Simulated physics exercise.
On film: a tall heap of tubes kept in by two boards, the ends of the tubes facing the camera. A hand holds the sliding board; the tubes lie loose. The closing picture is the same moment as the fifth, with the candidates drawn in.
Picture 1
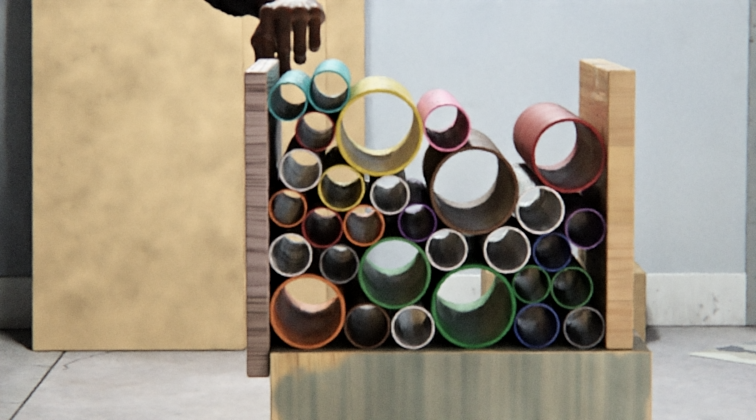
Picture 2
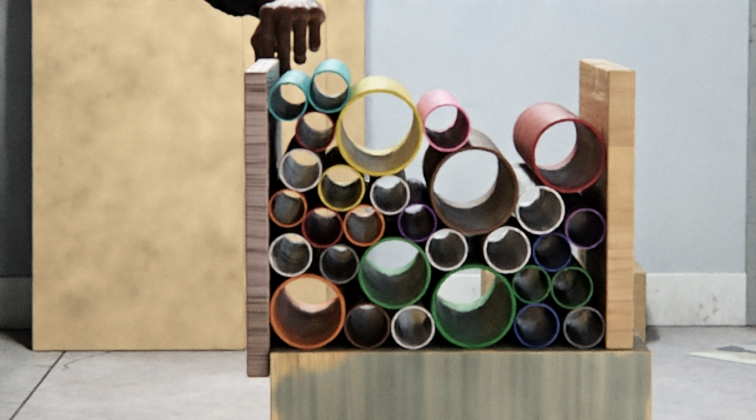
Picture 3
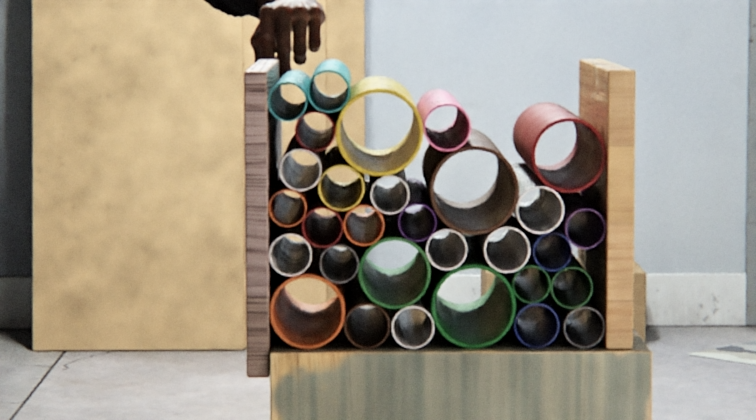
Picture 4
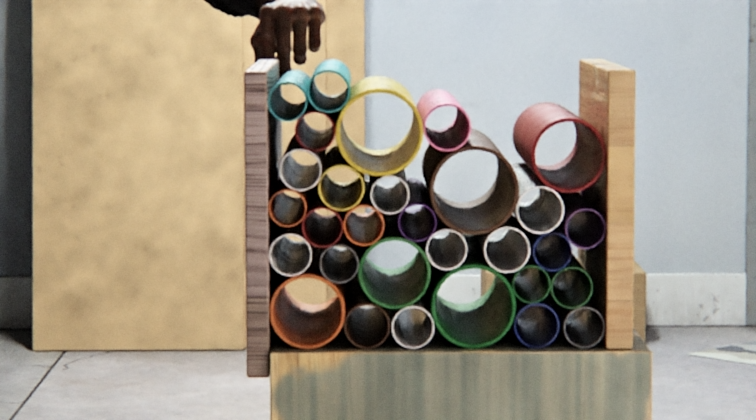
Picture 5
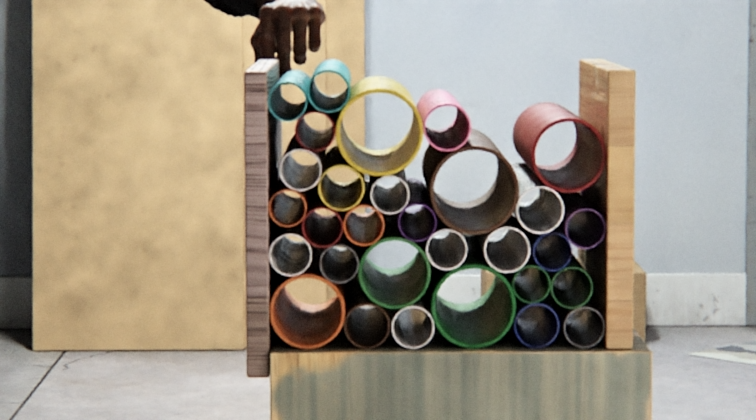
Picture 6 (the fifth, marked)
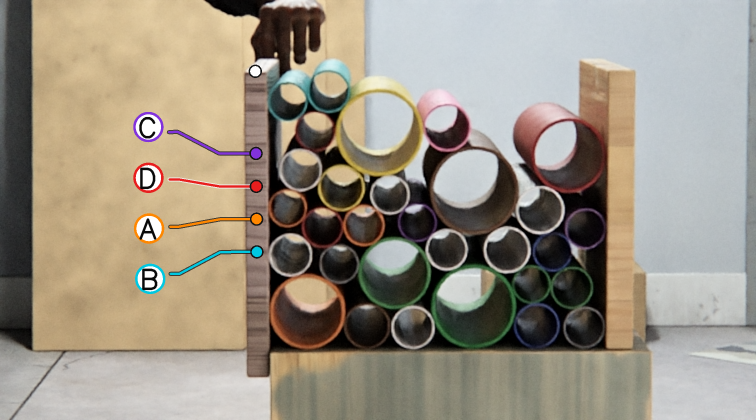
Nothing moves noticeably from start to finish: a dark hand hangs still at the top of the left board, fingers pointing down. Beside it, a tall heap of loose tubes in many colours and sizes stays piled between two upright boards, open ends facing forward, with a yellow one near the top.
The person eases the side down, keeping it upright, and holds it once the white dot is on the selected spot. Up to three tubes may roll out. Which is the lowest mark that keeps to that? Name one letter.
Mark A is as low as it can go.
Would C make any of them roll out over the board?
No.
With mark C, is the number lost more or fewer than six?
It loses fewer than six.
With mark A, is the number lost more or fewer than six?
Fewer than six.
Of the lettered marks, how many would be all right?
Three of them.
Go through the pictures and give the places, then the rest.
The first frame shows a grey tube (584, 327); a red tube (322, 227); a white tube (507, 250).
The second frame shows a white tube (507, 250); a white tube (390, 194).
The third frame shows a red tube (569, 156); side board (265, 205).
The fourth frame shows an orange tube (307, 311); a grey tube (584, 327).
The fifth frame shows a red tube (322, 227); a white tube (507, 250); a white tube (390, 194).
On the marked copy, A at (256, 219); B at (257, 252); C at (256, 153); D at (256, 186); the white dot at (255, 72).
Following A. Soon after the start, top of the board (268, 142).
Later, top of the board (268, 218).
In the end, top of the board (268, 218), none out over the board.
As for the rest, B more than three out over the board; C none out over the board; D none out over the board.
